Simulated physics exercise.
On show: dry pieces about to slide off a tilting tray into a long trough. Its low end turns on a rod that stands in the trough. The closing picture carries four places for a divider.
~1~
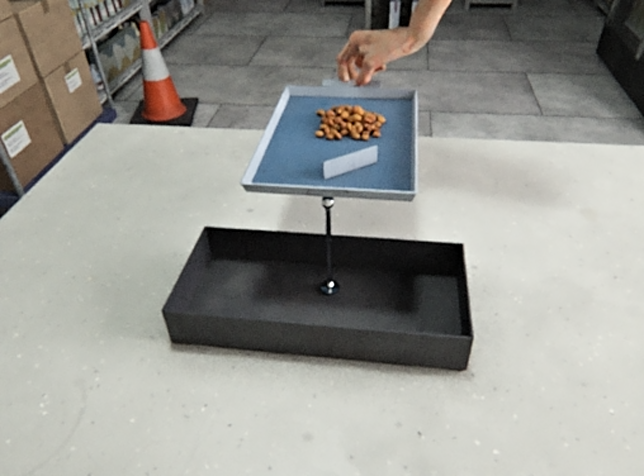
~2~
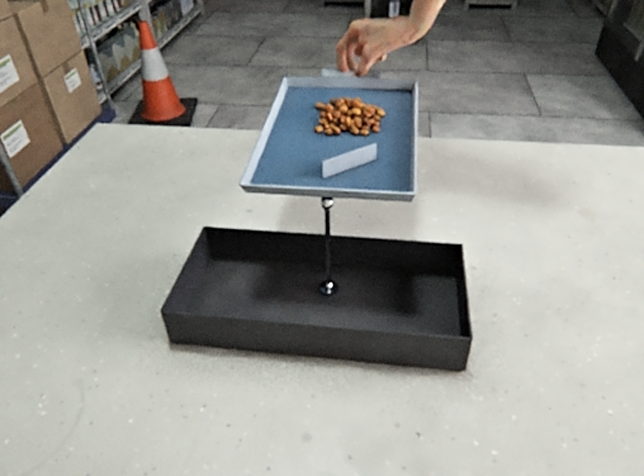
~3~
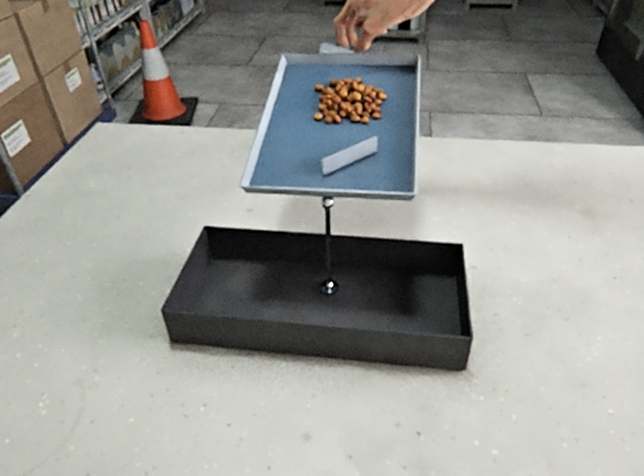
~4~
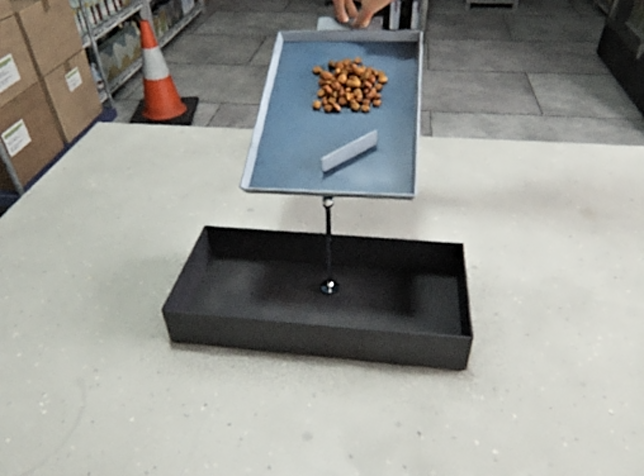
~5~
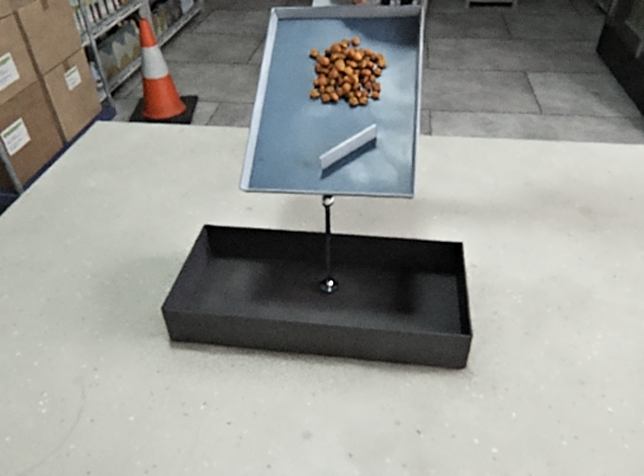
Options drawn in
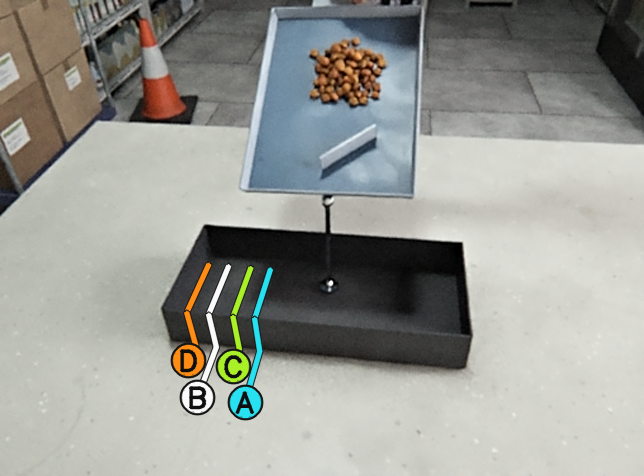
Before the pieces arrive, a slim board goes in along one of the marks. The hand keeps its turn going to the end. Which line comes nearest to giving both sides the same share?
The best line is A.
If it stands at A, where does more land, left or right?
The right side.
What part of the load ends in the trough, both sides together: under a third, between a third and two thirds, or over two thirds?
About that: Over two thirds.
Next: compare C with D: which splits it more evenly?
Line C.
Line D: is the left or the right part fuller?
Right.
On the marked copy, line A crosses the front rim at (254, 317); line B crosses the front rim at (209, 313); line C crosses the front rim at (233, 315); line D crosses the front rim at (187, 311).
If A is chosen, of what is caught, about a third on the left of the divider, about two thirds on the right.
If B is chosen, of what is caught, a stray few on the left of the divider, nearly all on the right.
If C is chosen, of what is caught, a small part on the left of the divider, most on the right.
If D is chosen, of what is caught, none on the left of the divider, all on the right.
